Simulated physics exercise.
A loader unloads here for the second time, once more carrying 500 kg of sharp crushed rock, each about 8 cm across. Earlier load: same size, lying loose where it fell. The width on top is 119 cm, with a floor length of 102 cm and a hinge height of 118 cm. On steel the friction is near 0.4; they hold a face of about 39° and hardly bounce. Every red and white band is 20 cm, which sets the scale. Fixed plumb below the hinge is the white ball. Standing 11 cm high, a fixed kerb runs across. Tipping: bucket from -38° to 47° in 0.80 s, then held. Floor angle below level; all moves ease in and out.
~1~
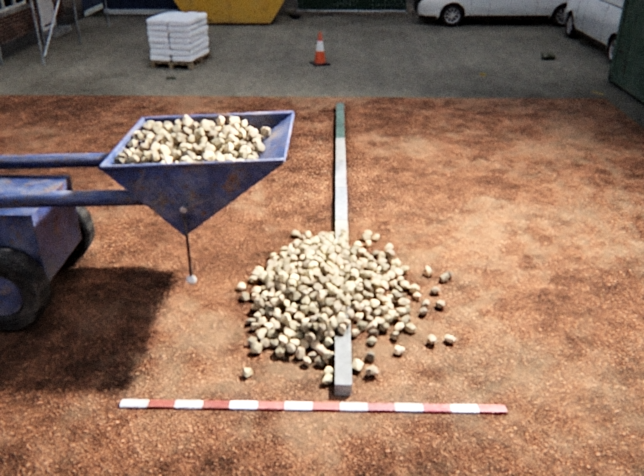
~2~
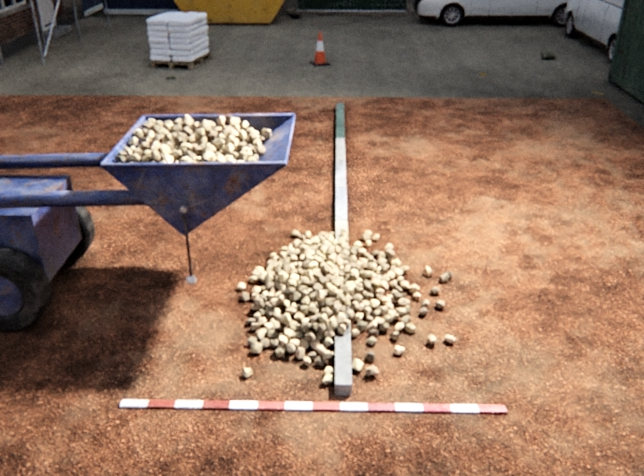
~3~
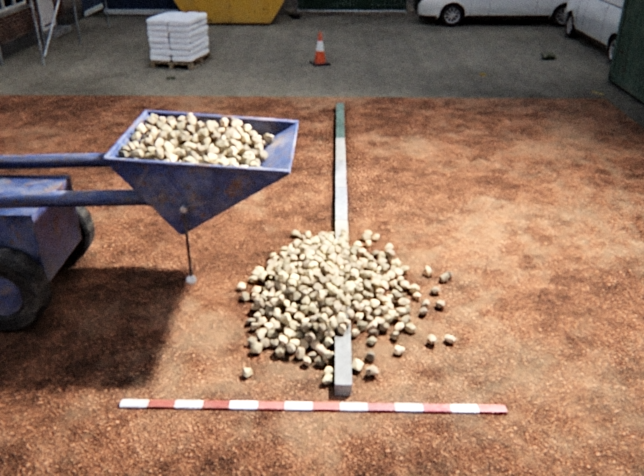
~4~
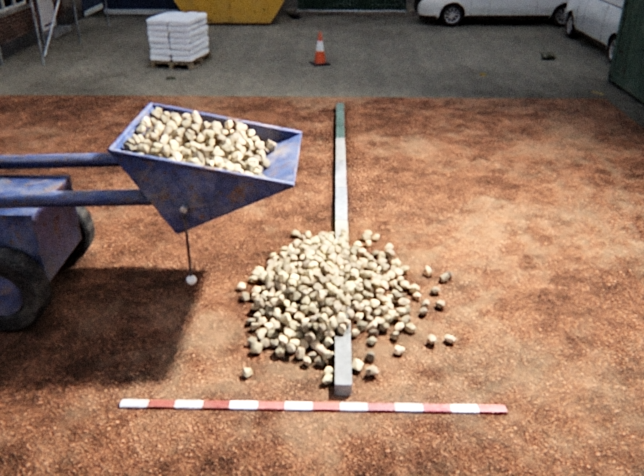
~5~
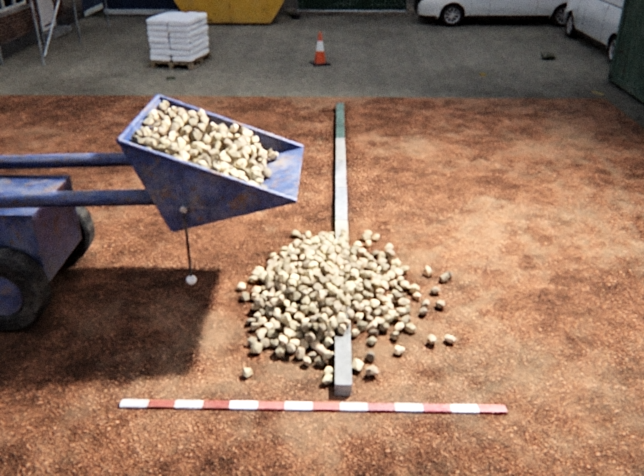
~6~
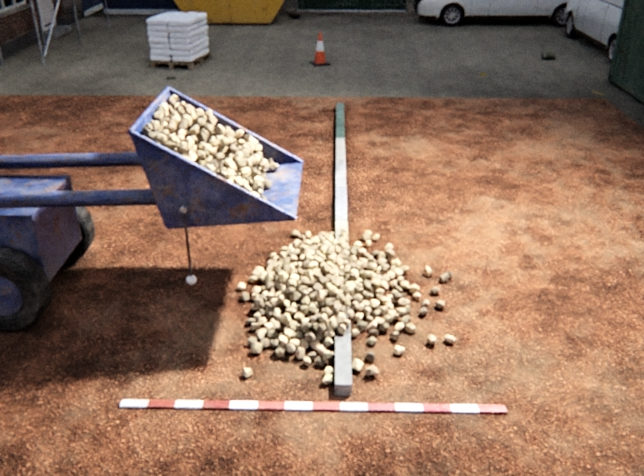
At first, a blue bucket heaped with pale stones sits level on the arms of a loader at left, beside a loose stone pile lying across a kerb. The bucket then tilts gradually, its back rising and its front lip lowering, while its stones shift slightly toward the lip and the pile stays still.
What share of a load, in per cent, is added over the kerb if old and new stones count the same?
I would say 5 percent.
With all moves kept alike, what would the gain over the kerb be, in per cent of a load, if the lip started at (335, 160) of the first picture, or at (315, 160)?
The first position would add some 55 per cent, the second some 30.
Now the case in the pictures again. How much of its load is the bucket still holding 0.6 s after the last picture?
Close to 70 in a hundred.
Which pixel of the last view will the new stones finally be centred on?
Their middle is at about (277, 275).
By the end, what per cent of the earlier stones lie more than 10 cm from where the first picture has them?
5 %.
Then, 0.3 s after the last picture the floor is at 34°; in per cent of one load, 100 in the bucket, 80 on this side of the kerb, 20 over the kerb; the foremost stones are at (438, 299).
Then, 0.6 s after the last picture the floor is at 47°; in per cent of one load, 70 in the bucket, 110 on this side of the kerb, 20 over the kerb; the foremost stones are at (438, 299).
Then, 0.9 s after the last picture the floor is at 47°; in per cent of one load, 22 in the bucket, 156 on this side of the kerb, 22 over the kerb; the foremost stones are at (438, 299).
Then, 3.7 s after the last picture the floor is at 47°; in per cent of one load, 4 in the bucket, 171 on this side of the kerb, 25 over the kerb; the foremost stones are at (444, 296). Net gain over the kerb, 5.
